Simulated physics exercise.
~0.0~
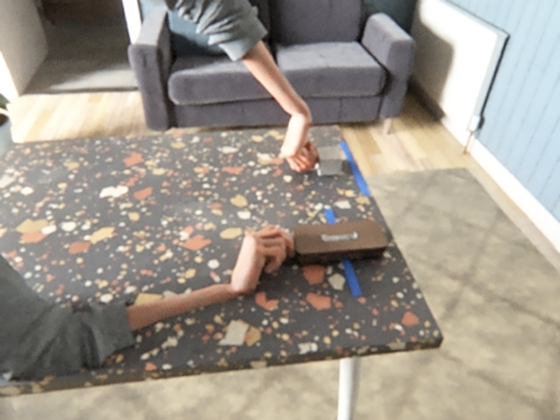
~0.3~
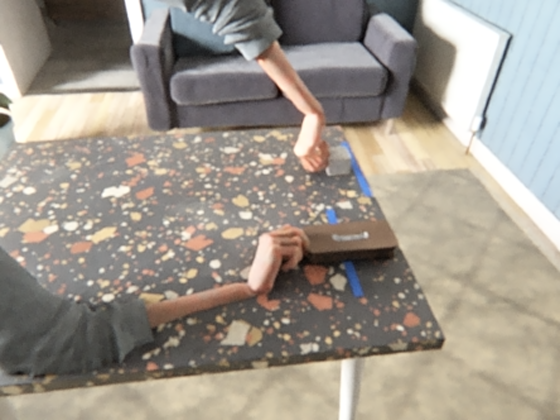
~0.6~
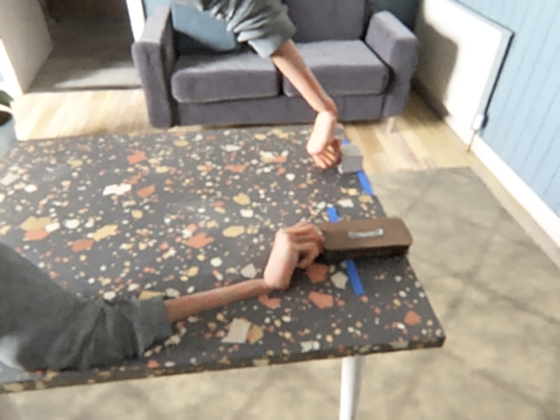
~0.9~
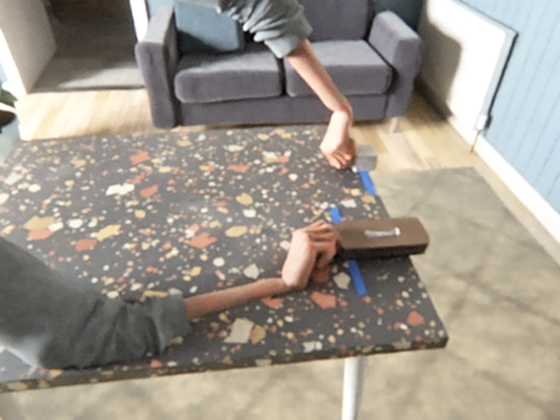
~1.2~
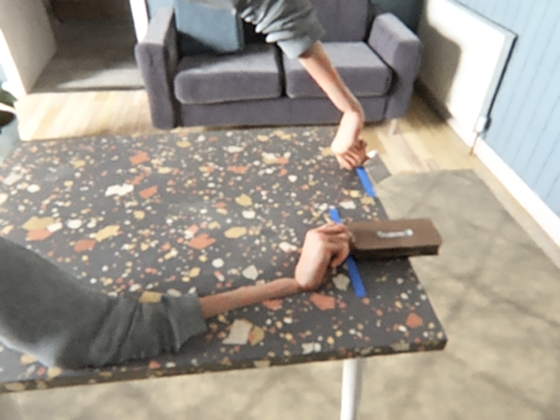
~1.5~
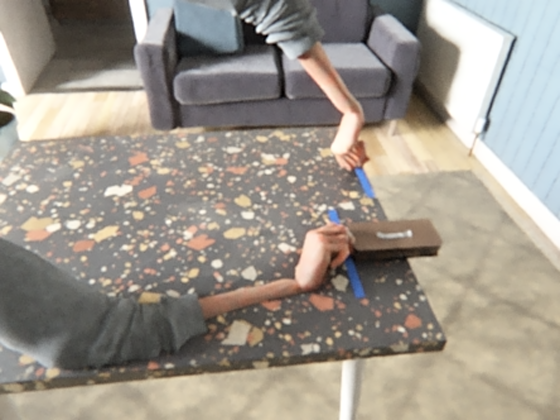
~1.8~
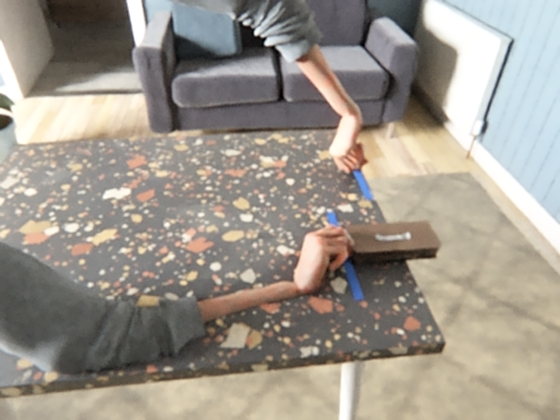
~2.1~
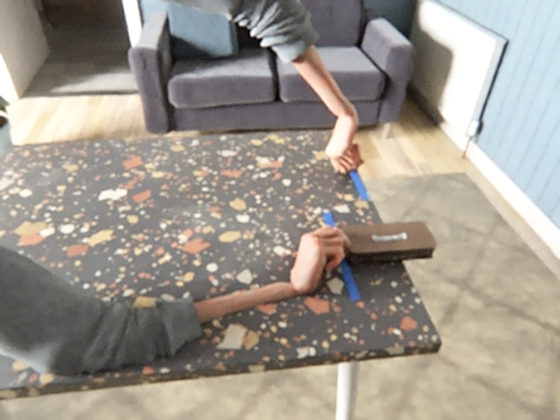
In this clip, two hands push a small pale block and a brown case rightward across strips of blue tape on a speckled table; the block tips over the edge and drops out of view, while the case stays on the table, jutting past the edge.
